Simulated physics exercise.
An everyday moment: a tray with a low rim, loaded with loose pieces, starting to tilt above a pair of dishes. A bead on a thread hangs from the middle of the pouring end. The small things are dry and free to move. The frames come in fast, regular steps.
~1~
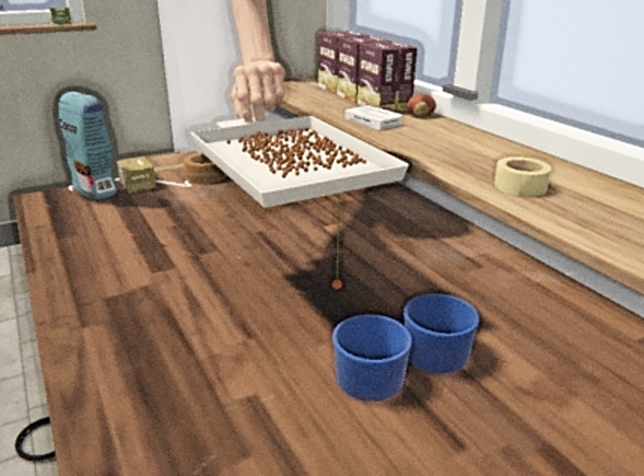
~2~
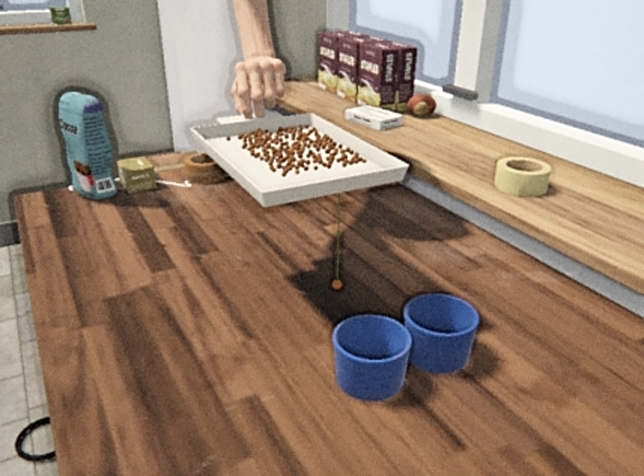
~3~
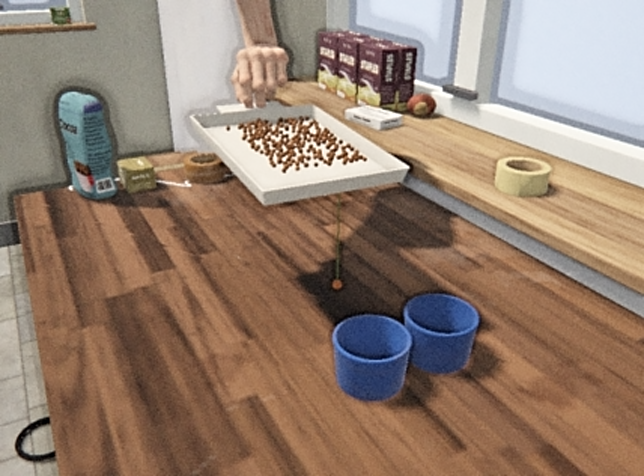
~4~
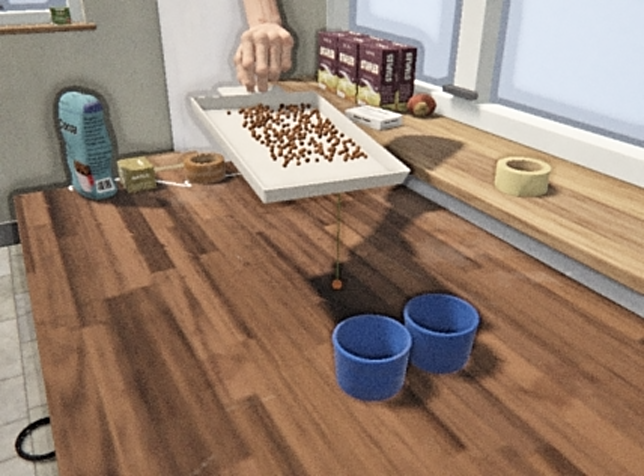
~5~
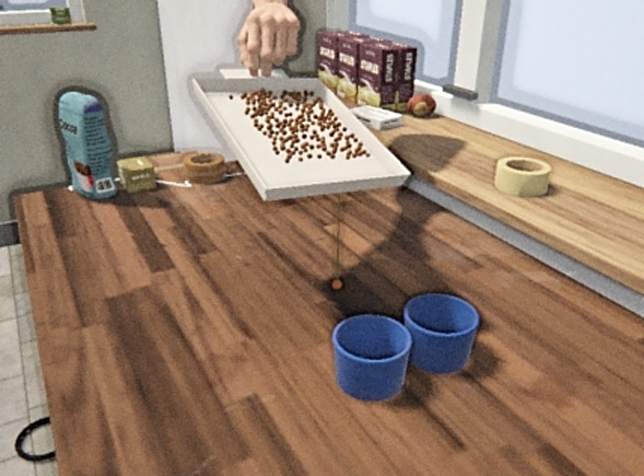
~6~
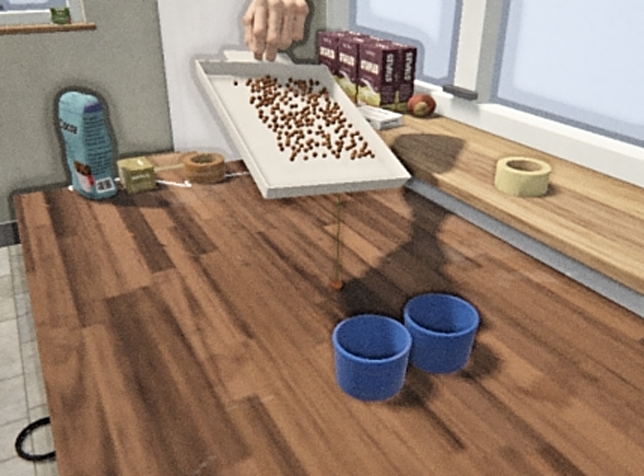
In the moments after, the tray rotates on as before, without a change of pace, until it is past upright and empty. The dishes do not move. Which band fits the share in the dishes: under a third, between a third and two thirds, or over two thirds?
Together they catch less than a third.
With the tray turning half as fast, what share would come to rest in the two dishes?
It comes to 10 per cent or so.
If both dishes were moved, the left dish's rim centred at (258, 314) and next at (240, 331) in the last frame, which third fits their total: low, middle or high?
At the first place under a third, at the second below one third.
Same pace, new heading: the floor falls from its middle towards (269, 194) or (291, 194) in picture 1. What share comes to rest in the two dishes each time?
Roughly 0 per cent, and 0 per cent.
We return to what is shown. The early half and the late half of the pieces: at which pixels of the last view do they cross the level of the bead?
At about (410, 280), then at (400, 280).
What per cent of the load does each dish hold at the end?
Left dish: 0 %, right dish: 20 %.
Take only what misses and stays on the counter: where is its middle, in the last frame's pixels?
Around (403, 329).
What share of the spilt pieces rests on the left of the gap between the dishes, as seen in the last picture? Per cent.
About 50 per cent.
Soon after the last picture, tray tipped steeply; most on the tray; a stray few in the right dish; about a quarter in the air.
A little later, tray tipped past a quarter turn; about a quarter on the tray; a stray few in the left dish; a small part in the right dish; about a third outside both; about a quarter in the air.
Later still, tray tipped past a quarter turn; a stray few in the left dish; about a quarter in the right dish; most outside both.
At rest, tray tipped past a quarter turn; a stray few in the left dish; about a quarter in the right dish; most outside both.
